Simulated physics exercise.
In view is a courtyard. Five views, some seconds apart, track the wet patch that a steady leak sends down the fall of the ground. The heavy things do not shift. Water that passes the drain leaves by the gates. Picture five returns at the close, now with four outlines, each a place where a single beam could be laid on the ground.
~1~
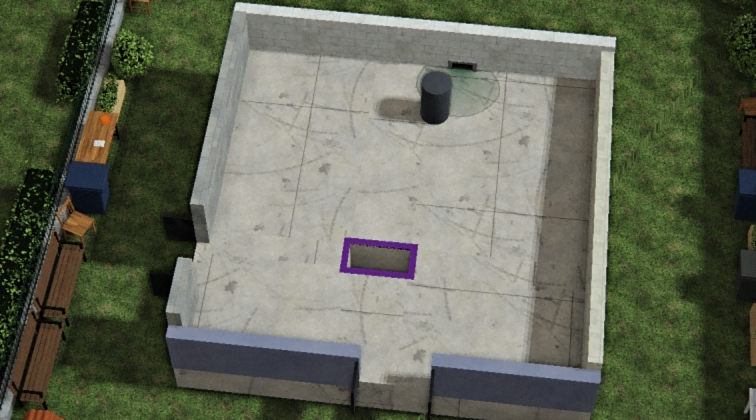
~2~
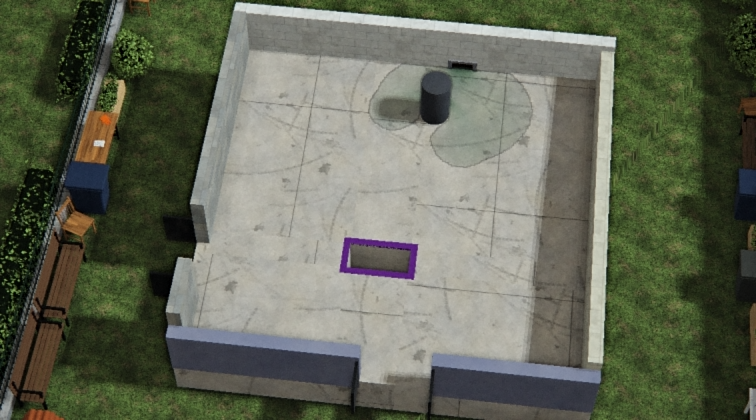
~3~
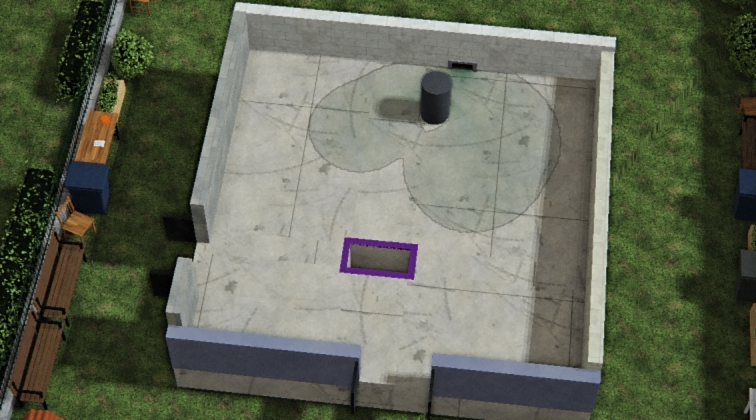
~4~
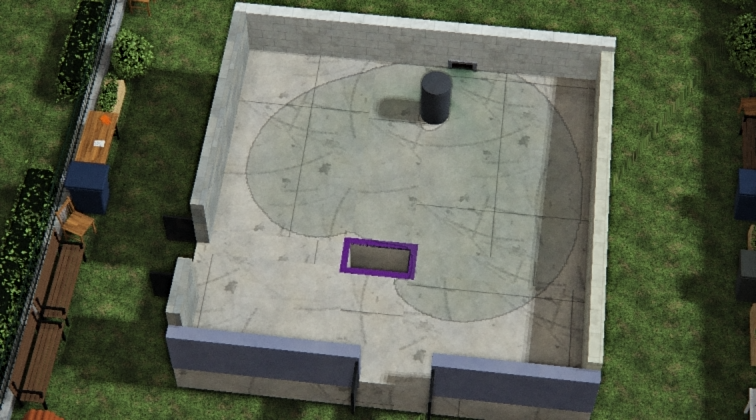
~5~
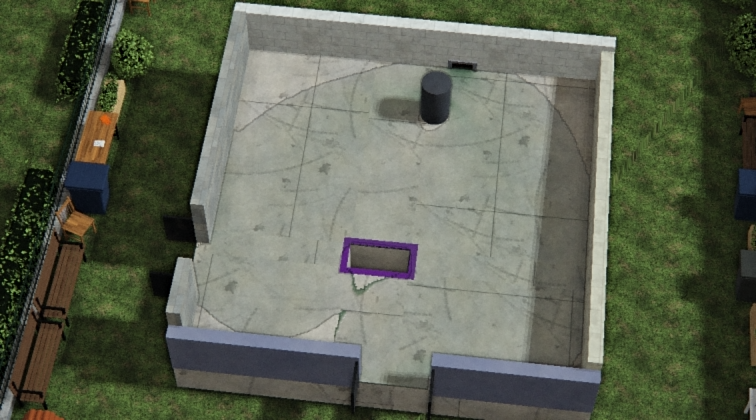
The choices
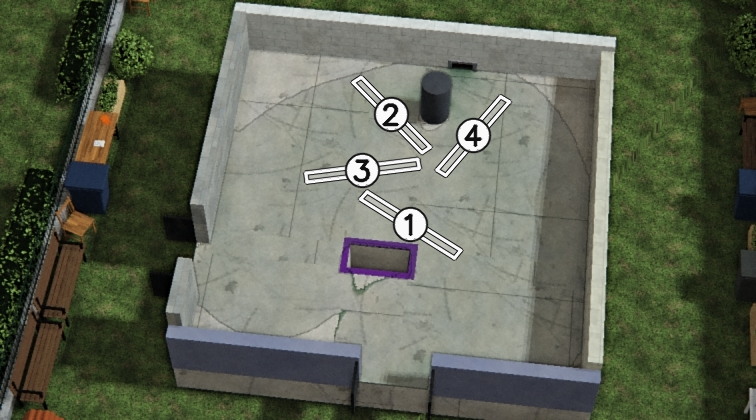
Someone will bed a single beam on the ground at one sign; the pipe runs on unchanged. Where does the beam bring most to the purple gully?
4.
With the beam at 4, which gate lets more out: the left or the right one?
The right gate.
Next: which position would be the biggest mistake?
1 it is.
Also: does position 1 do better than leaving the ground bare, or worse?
Worse.
On the marked copy, 1 from (363, 195) to (457, 254); 2 from (357, 79) to (426, 149); 3 from (306, 177) to (418, 163); 4 from (441, 172) to (504, 99).
If 1 is chosen, about 2 % of the stream runs into the purple gully, about 97 % out by the gates.
If 2 is chosen, about 13 % of the stream runs into the purple gully, about 84 % out by the gates.
If 3 is chosen, about 12 % of the stream runs into the purple gully, about 85 % out by the gates.
If 4 is chosen, about 21 % of the stream runs into the purple gully, about 78 % out by the gates.
